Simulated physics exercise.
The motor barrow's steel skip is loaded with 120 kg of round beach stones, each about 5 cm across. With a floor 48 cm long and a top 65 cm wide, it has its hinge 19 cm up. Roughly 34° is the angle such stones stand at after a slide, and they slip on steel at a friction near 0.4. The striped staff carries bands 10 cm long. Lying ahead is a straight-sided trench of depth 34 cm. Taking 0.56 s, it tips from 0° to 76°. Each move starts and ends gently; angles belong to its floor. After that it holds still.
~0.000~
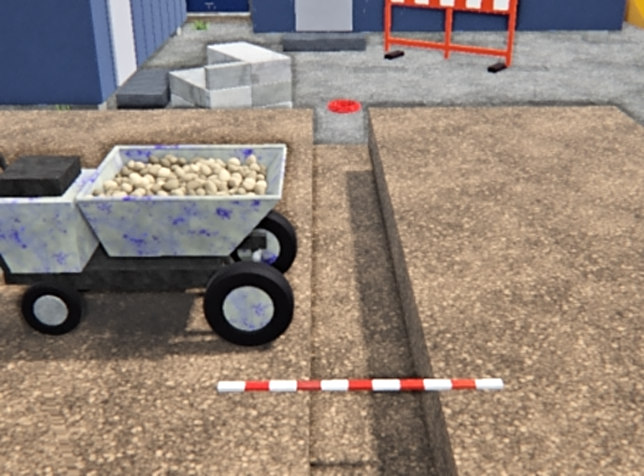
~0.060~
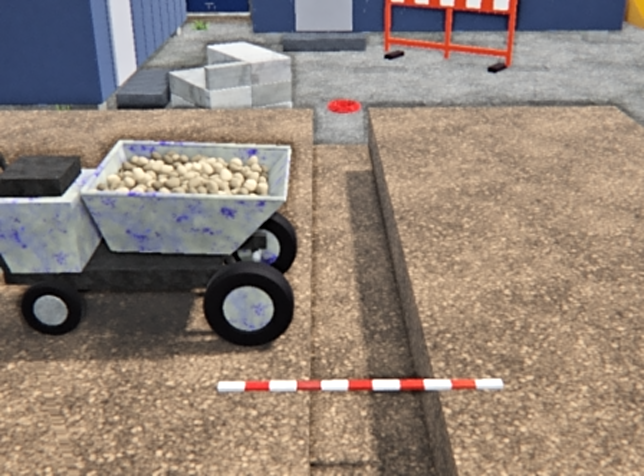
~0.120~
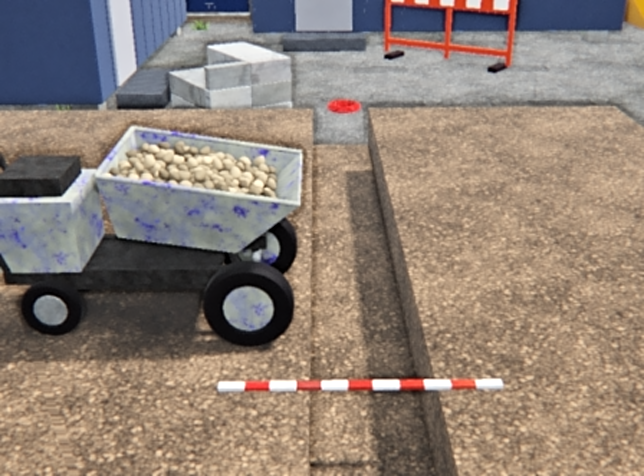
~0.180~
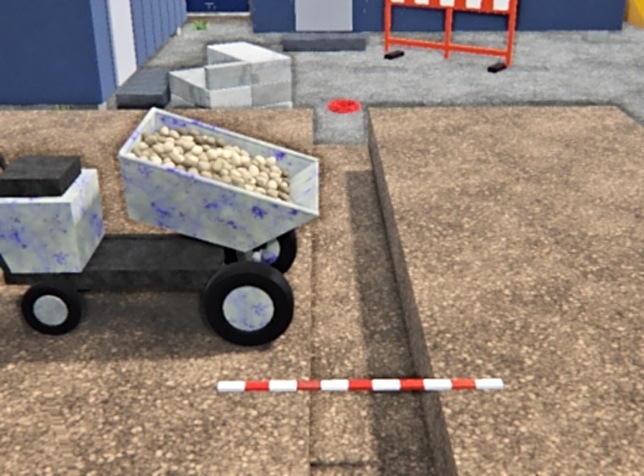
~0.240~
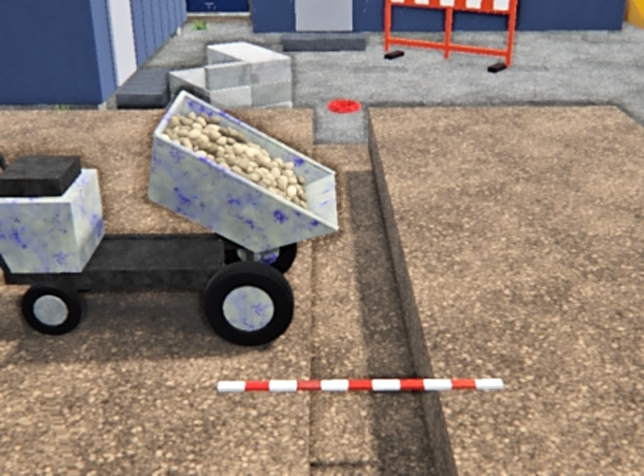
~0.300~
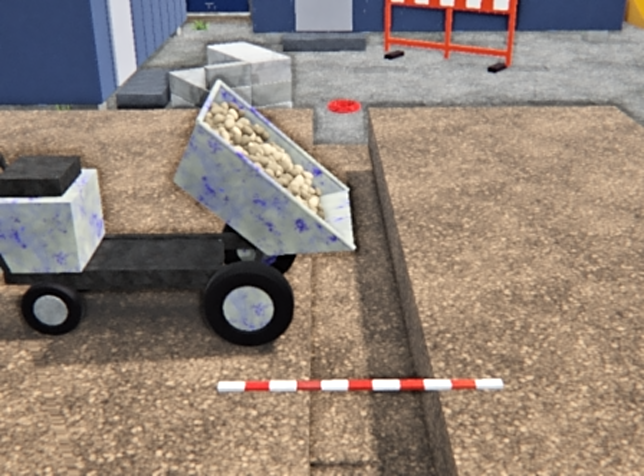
A motor barrow's steel skip full of round stones tilts steeply to the right beside a trench.
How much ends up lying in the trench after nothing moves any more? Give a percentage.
A share of about 40 per cent.
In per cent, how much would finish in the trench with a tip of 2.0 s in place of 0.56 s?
Around 70 per cent would end in the trench.
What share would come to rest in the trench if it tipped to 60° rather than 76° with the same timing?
About 50%.
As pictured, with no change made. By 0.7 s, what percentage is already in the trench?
I'd say near 25 per cent at that time.
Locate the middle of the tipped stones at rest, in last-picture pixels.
Roughly at (452, 305).
After 0.4 s the floor is at 64°; 100 % in the skip; the foremost stones are at (360, 258).
After 0.7 s the floor is at 76°; 51 % in the skip, 27 % in the trench, 23 % past the trench; the foremost stones are at (457, 299).
After 1.0 s the floor is at 76°; 1 % in the skip, 40 % in the trench, 60 % past the trench; the foremost stones are past the picture's edge.
After 3.0 s the floor is at 76°; 0 % in the skip, 40 % in the trench, 60 % past the trench; the foremost stones are past the picture's edge.
